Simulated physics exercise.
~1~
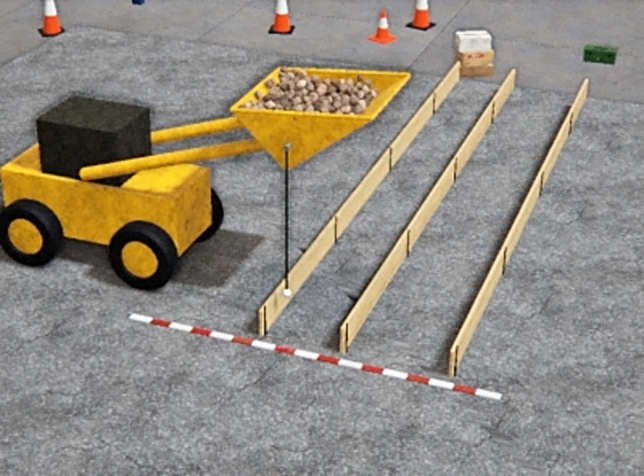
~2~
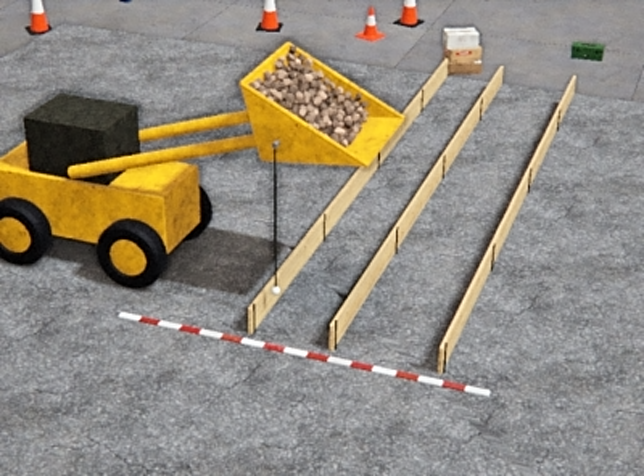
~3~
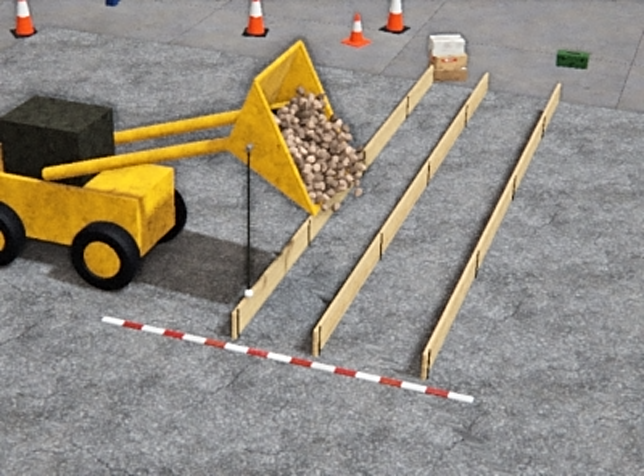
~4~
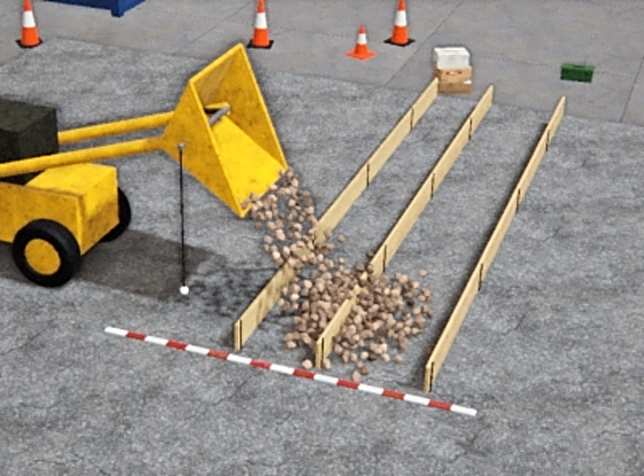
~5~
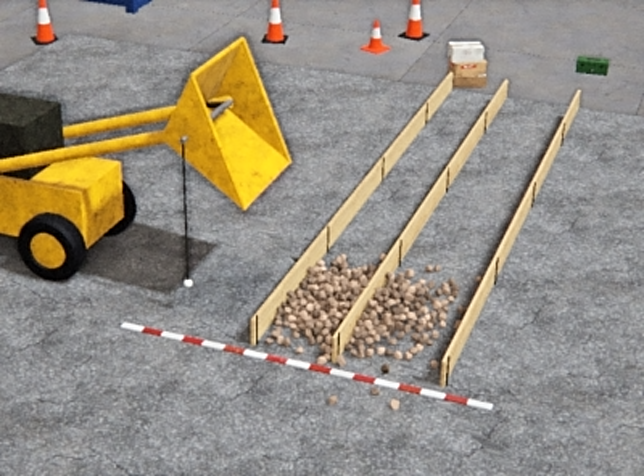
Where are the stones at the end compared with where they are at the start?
At the start the stones are heaped in the loader's raised bucket. At the end they lie on the ground, lower in the view and further right, spread across the two bays between the planks, with a few strays near the striped staff.
To begin with, a yellow loader on the left holds a raised bucket full of brownish stones beside three long wooden planks on grey ground. The bucket tips forward to the right, and the stones slide toward its lower lip. As it tilts steeply, the machine draws back to the left and the stones pour out in a stream. They tumble down around the front ends of the left and middle planks. At the end, the empty bucket stays tipped, while the stones lie spread across both bays, with a few strays near the red and white staff.
